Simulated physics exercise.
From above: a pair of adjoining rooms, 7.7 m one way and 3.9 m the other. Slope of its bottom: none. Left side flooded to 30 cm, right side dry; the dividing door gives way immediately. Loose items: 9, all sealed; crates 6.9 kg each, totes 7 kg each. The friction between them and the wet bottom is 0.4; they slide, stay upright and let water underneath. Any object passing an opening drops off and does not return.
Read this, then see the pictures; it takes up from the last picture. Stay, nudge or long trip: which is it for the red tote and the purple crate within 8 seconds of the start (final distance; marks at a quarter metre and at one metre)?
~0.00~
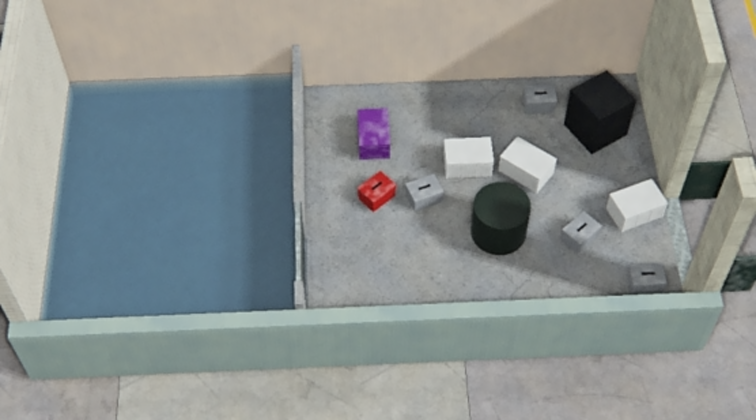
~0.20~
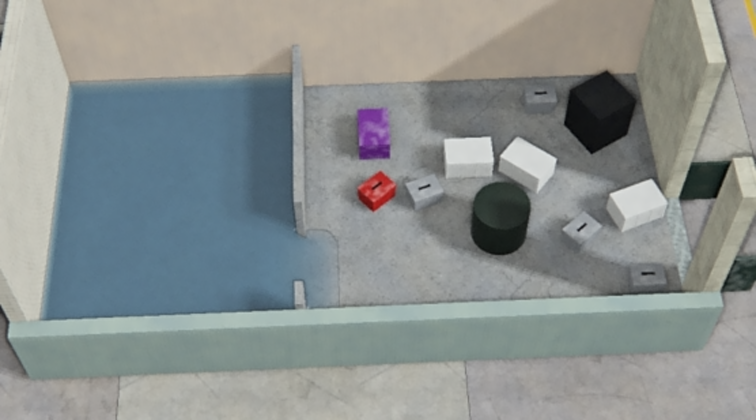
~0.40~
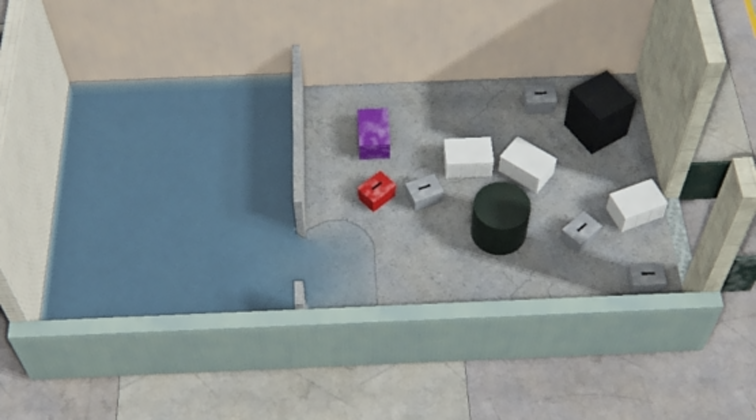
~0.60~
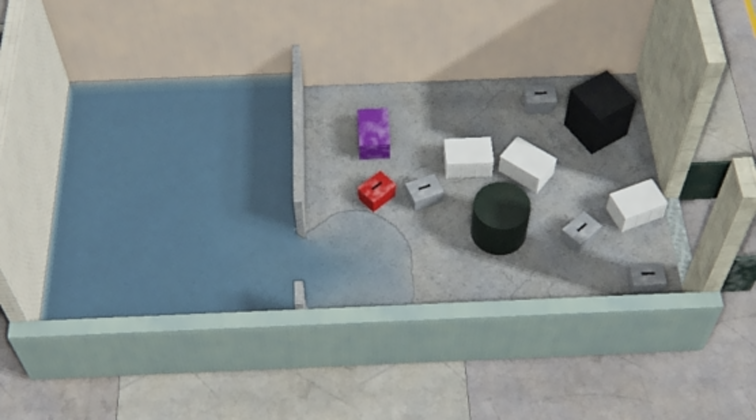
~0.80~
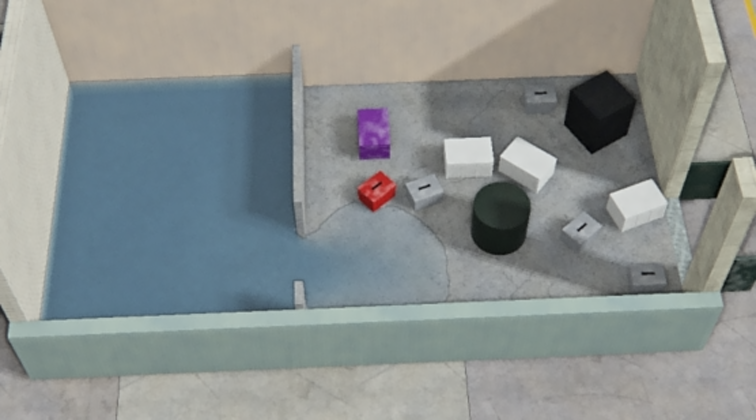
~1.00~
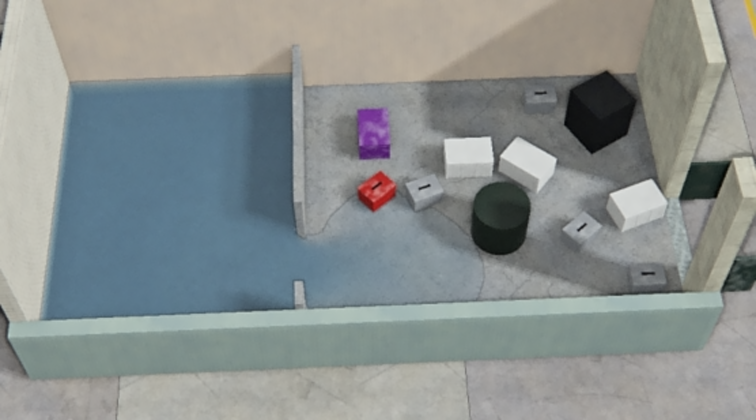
At the end, I expect the red tote to stay close by, I expect the purple crate to stay close by.
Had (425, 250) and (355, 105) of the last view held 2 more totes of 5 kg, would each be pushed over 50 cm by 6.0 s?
First greater, then smaller.
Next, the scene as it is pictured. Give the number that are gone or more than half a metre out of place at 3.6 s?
I make it 3.
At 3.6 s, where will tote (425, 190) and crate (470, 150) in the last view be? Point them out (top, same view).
Roughly (436, 158), then roughly (456, 117).
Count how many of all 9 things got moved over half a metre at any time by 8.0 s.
The number is 7.
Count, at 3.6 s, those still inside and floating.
At that moment it comes to 0.
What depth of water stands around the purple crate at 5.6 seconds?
I'd say around 1 cm.
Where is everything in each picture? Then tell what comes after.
In the first picture, the red tote at (377, 186), on the bottom; the purple crate at (374, 127), on the bottom; water covers 11.9 m2; 0 of 9 have shifted.
In the second picture, the red tote at (377, 186) rests on the ground; the purple crate at (374, 127), on the bottom; water covers 12.5 m2; 0 of 9 have shifted.
In the third picture, the red tote at (377, 186) rests on the ground; the purple crate at (374, 127) rests on the ground; 13.1 m2 under water; 0 of 9 have shifted.
In the fourth picture, the red tote at (377, 186), on the bottom; the purple crate at (374, 127), on the bottom; water covers 13.9 m2; 0 of 9 have shifted.
In the fifth picture, the red tote at (377, 186) rests on the ground; the purple crate at (374, 127), on the bottom; water covers 14.7 m2; 0 of 9 have shifted.
In the sixth picture, the red tote at (377, 186), on the bottom; the purple crate at (374, 127), on the bottom; water covers 15.4 m2; 0 of 9 have shifted.
After 1.6 s the red tote is near (377, 186), 0.0 m from its start, aground; the purple crate is near (374, 127), 0.0 m from its start, aground; 0 of 9 are out; 0 afloat.
After 3.6 s the red tote is near (377, 186), 0.0 m from its start, aground; the purple crate is near (374, 127), 0.0 m from its start, aground; 1 of 9 are out; 0 afloat.
After 5.6 s the red tote is near (377, 186), 0.0 m from its start, aground; the purple crate is near (374, 127), 0.0 m from its start, aground; 1 of 9 are out; 3 afloat.
After 8.0 s the red tote is near (377, 186), 0.0 m from its start, aground; the purple crate is near (374, 127), 0.0 m from its start, aground; 1 of 9 are out; 3 afloat.
